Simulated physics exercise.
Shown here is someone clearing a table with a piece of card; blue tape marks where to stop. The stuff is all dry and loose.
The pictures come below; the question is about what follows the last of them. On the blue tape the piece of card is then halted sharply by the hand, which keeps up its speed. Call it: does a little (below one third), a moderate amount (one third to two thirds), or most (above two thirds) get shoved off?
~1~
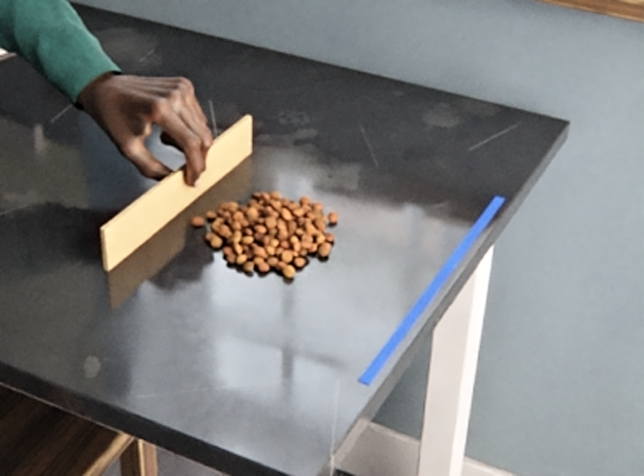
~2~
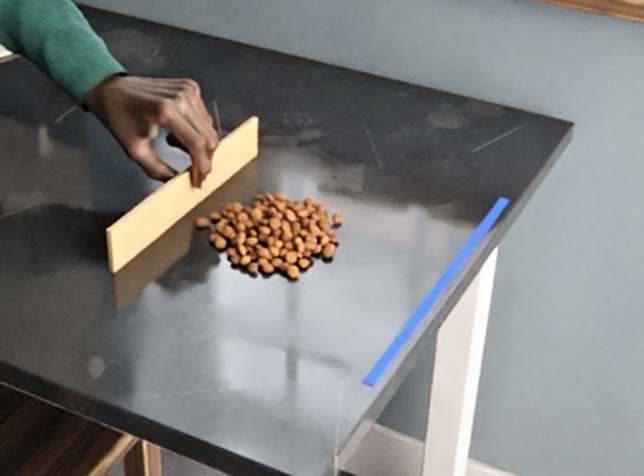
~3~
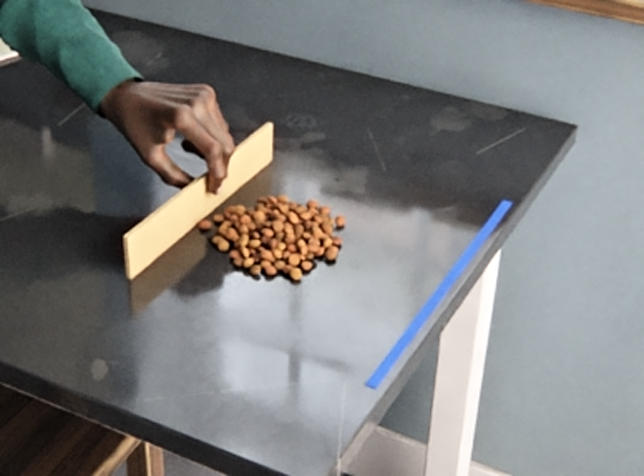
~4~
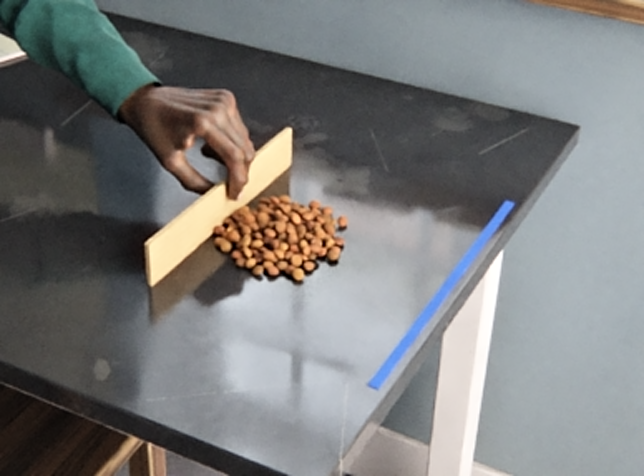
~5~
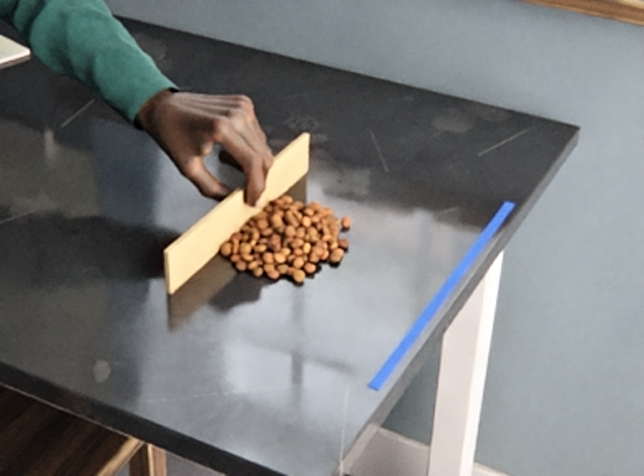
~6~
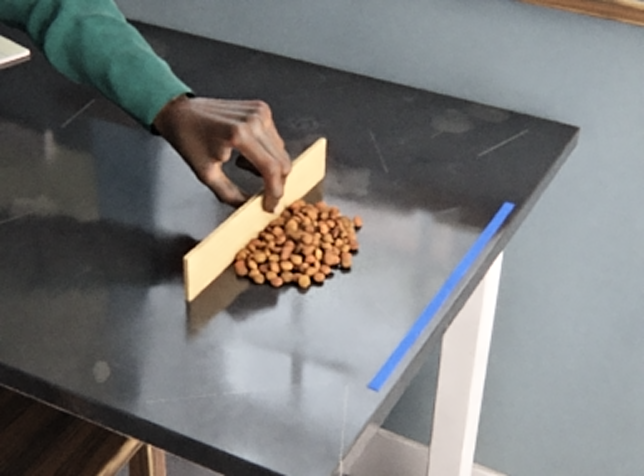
Most, above two thirds.
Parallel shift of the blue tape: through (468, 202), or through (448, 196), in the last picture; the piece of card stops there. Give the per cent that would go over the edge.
Note: Case one around 40 in a hundred, case two around 10 in a hundred.
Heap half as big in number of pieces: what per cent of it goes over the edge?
Roughly 90 percent.
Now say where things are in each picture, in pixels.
Piece of card (116, 239), at rest; blue tape (494, 206), right by the edge; edge at (451, 289); the heap (270, 231), bits of dog kibble, in the first picture.
Piece of card (122, 240), in the second picture.
Piece of card (139, 247); the heap (277, 234), in the third picture.
Piece of card (160, 254), in the fourth picture.
Piece of card (179, 261); the heap (290, 240), roughly half pushed along, in the fifth picture.
Piece of card (198, 268); blue tape (504, 212); edge at (461, 295); the heap (296, 243), almost all pushed along, in the sixth picture.
Just after the last frame, piece of card still moving, near (358, 221); heap all on the table, its front near (422, 300).
A moment on, piece of card stopped at the blue tape; heap the larger part over the edge.
Further on, piece of card stopped at the blue tape; heap almost all over the edge.
When it is over, piece of card stopped at the blue tape; heap almost all over the edge.
